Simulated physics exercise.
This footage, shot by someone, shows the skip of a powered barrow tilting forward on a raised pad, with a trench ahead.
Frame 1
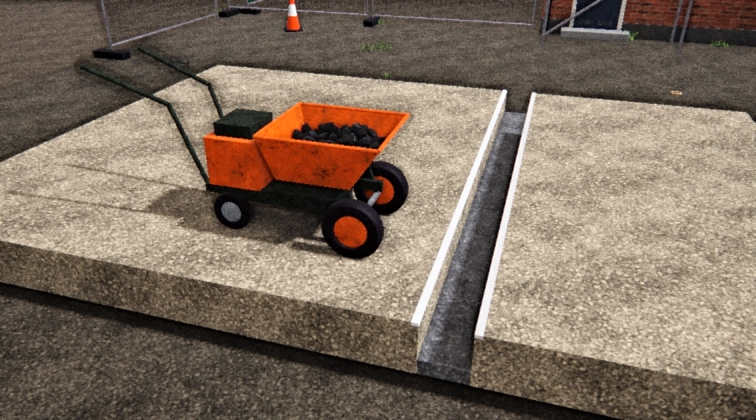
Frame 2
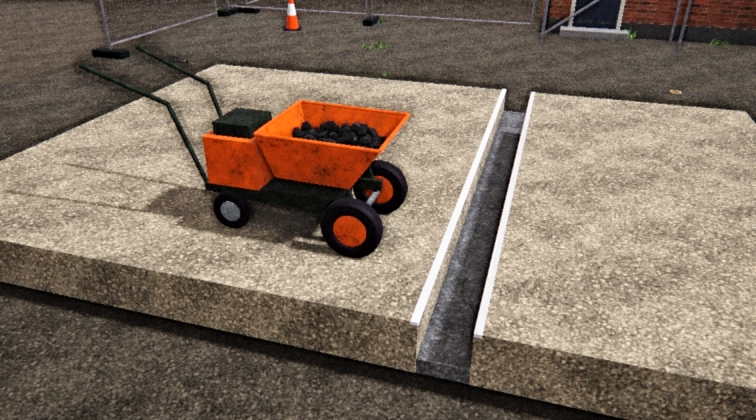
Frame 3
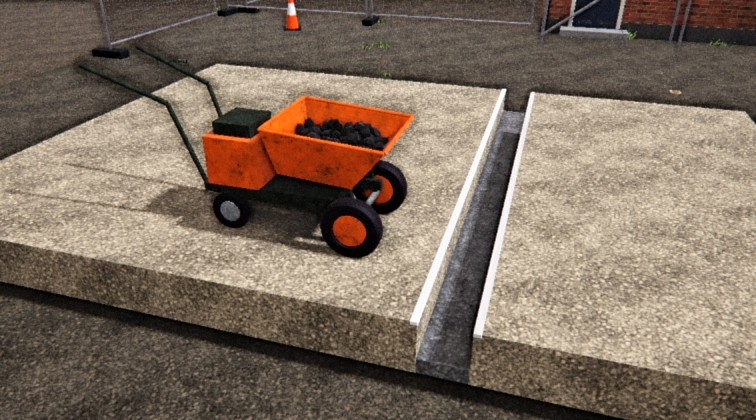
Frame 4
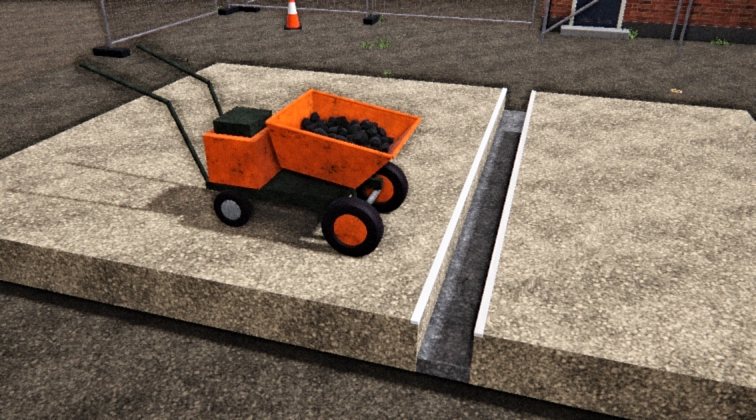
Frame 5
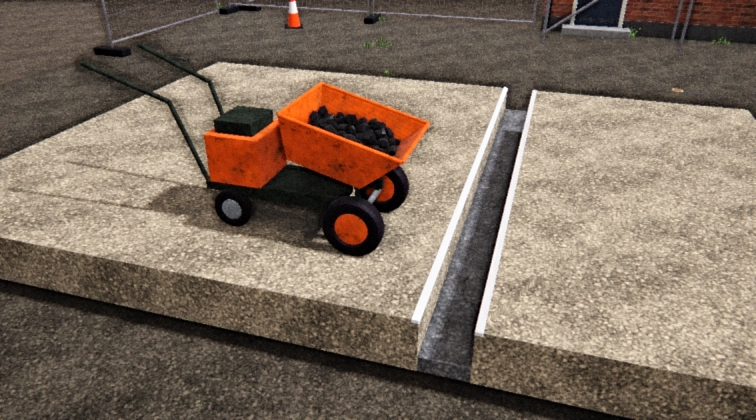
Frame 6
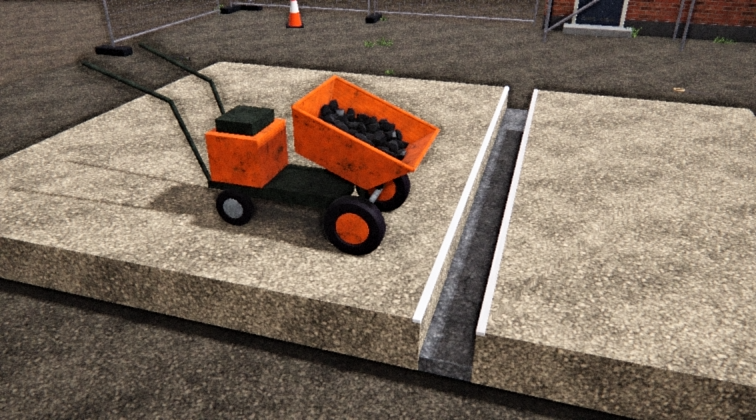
At the start, an orange powered barrow stands on a raised pad with its skip level and loaded with dark lumps, a narrow trench to its right. The skip begins to tilt forward slightly, then its back rises clearly and its lip lowers toward the right, while the wheels stay in place.
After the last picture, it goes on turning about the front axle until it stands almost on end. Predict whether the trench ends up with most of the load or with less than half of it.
Most of the load will go into the trench.
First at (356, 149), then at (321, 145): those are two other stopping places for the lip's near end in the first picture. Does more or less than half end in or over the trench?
The first place leaves the greater portion between the edges, the second place the lesser portion.
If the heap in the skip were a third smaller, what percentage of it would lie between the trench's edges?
It comes to some 100 per cent.
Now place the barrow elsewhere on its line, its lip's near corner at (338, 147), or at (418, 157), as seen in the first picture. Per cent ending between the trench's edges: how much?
50 %, then 20 %.
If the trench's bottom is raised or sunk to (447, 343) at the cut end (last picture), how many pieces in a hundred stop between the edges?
I'd put it at some 80 in a hundred.
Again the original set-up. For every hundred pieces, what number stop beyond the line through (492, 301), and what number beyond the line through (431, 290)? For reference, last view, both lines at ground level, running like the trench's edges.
Some 0 and some 100 per cent, respectively.
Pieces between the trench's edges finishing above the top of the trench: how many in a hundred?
My figure is near 0 per cent.
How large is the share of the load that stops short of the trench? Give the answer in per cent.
Estimate: Some 0 percent.
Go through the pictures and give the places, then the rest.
In the first frame, lip of the skip (378, 152), level; top of the load (342, 145), lumps of coal; first edge of the trench (427, 292); far edge (486, 303), the trench under half as wide as the skip, and about as deep as wide.
In the second frame, lip of the skip (379, 152), tipped barely; top of the load (342, 144).
In the third frame, lip of the skip (384, 154), tipped barely; top of the load (327, 134).
In the fourth frame, lip of the skip (392, 157), tipped a little; top of the load (334, 131).
In the fifth frame, lip of the skip (402, 163), tipped clearly; top of the load (327, 130).
In the sixth frame, lip of the skip (413, 170), tipped clearly; top of the load (331, 121); first edge of the trench (428, 289); far edge (488, 300).
Just after the last frame, skip tipped steeply; every one in the skip.
A moment on, skip tipped right over; the larger part in the skip; roughly a quarter in or heaped over the trench; just a few falling.
Further on, skip tipped right over; about a tenth in the skip; the larger part in or heaped over the trench; just a few beyond it.
When it is over, skip tipped right over; almost all in or heaped over the trench; just a few beyond it.
